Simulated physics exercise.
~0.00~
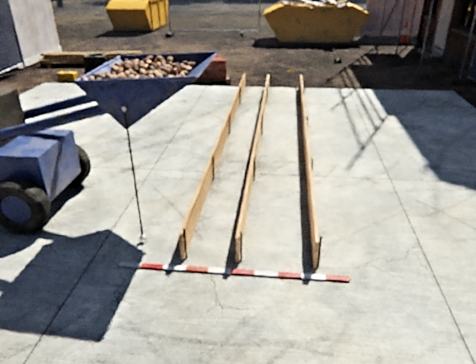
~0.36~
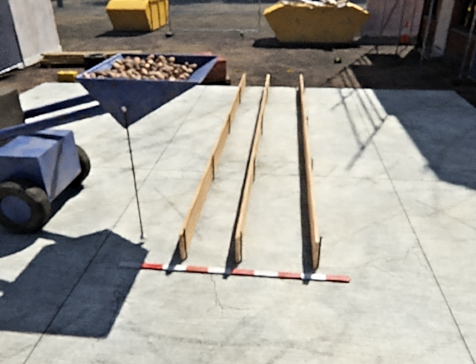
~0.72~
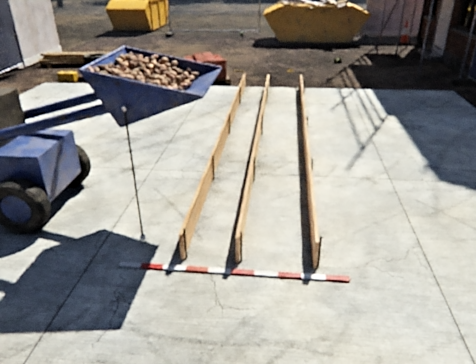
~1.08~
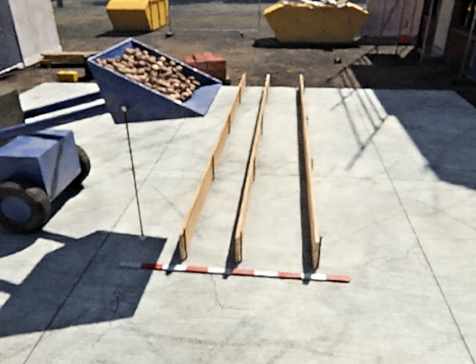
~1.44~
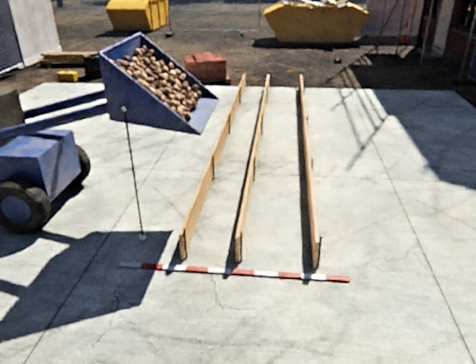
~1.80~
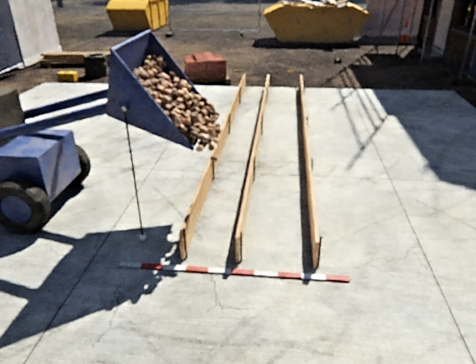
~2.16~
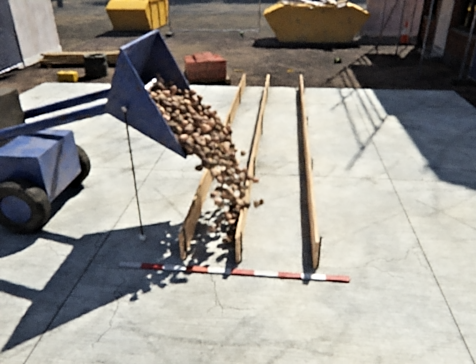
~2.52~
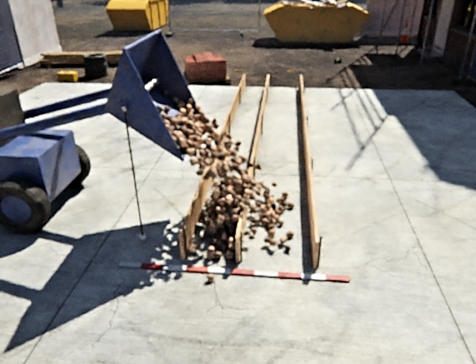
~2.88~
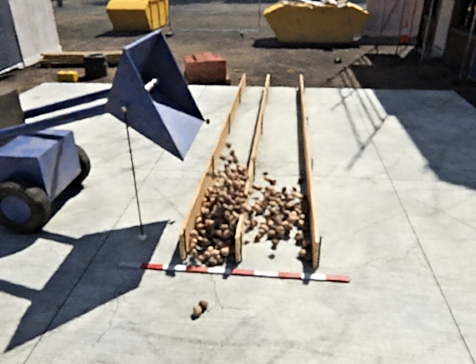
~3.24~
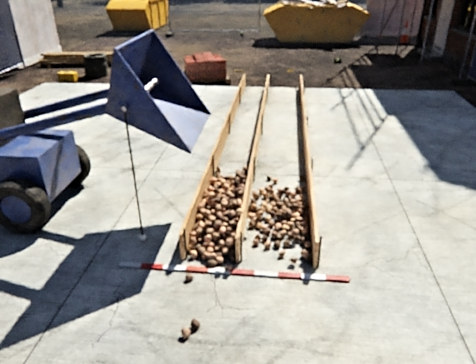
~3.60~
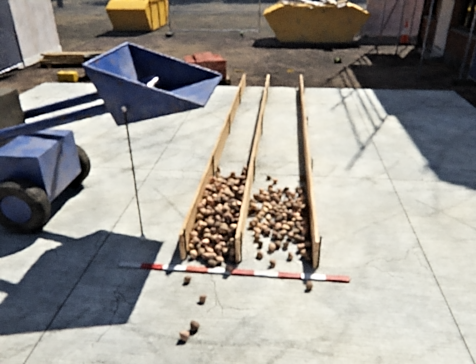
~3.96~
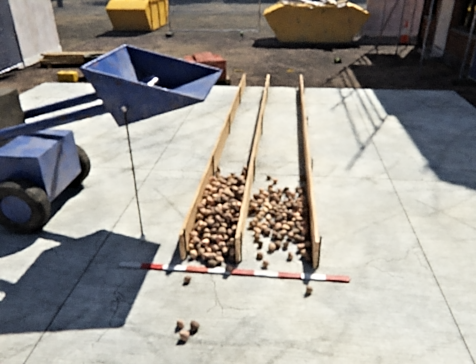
The footage shows a blue loader bucket full of rounded brown stones tipping forward over a concrete yard, pouring them into two bays between three wooden boards. The emptied bucket tilts back, leaving more stones in the left bay than the right and a few strays beyond the striped staff.
